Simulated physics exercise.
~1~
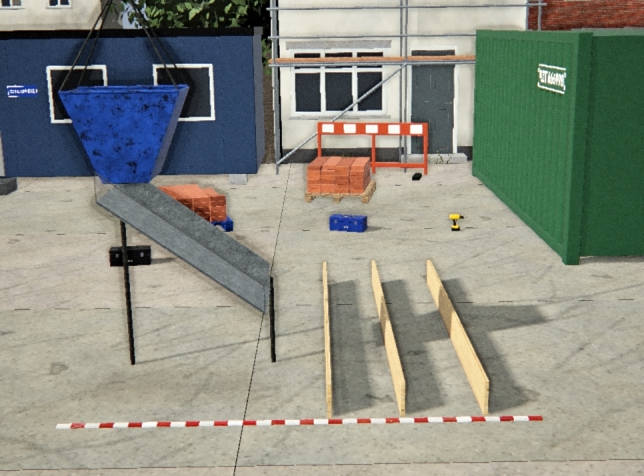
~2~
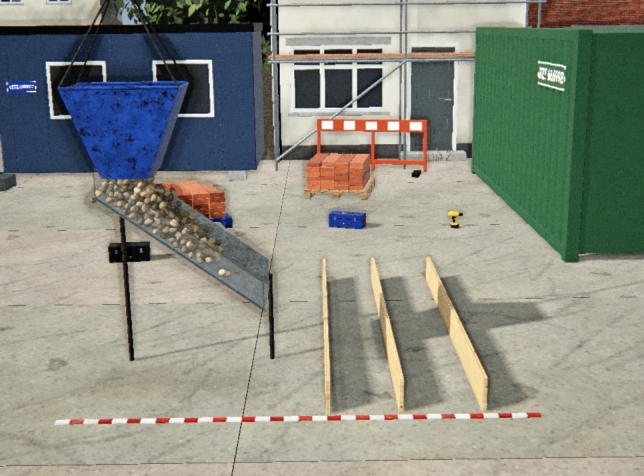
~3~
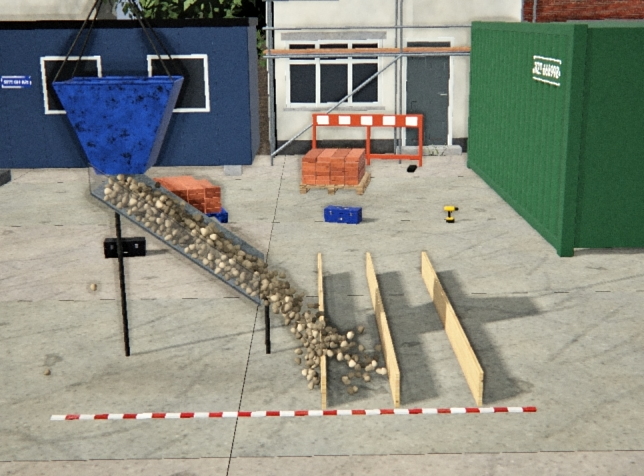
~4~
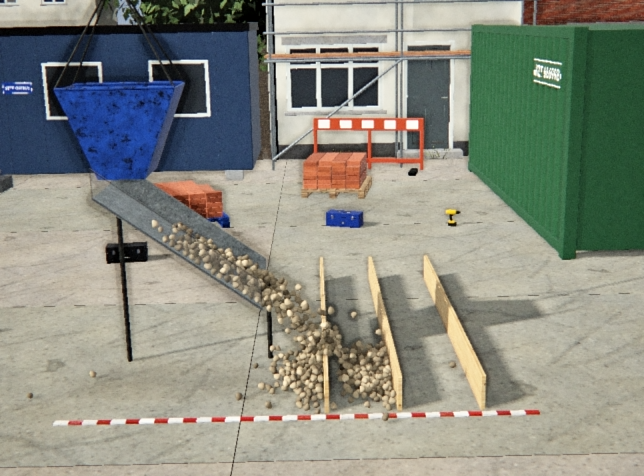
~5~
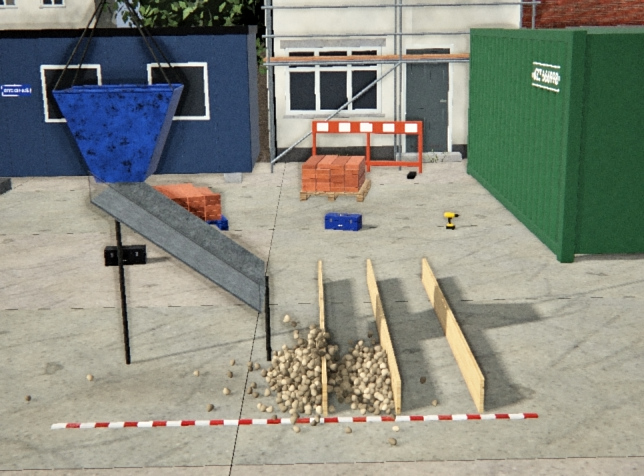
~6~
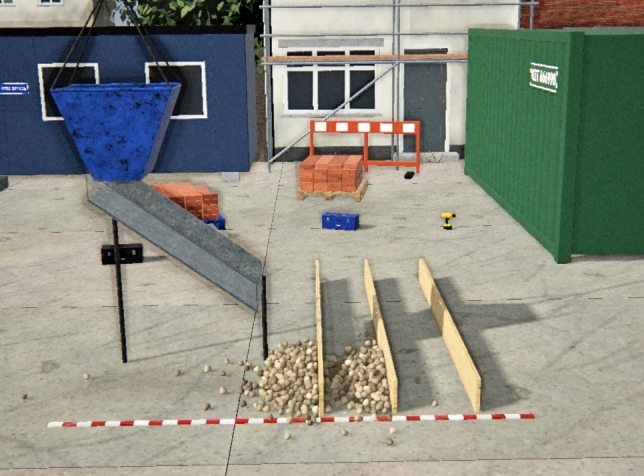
A blue skip drops cobbles down a sloping chute, and they settle around the left plank.
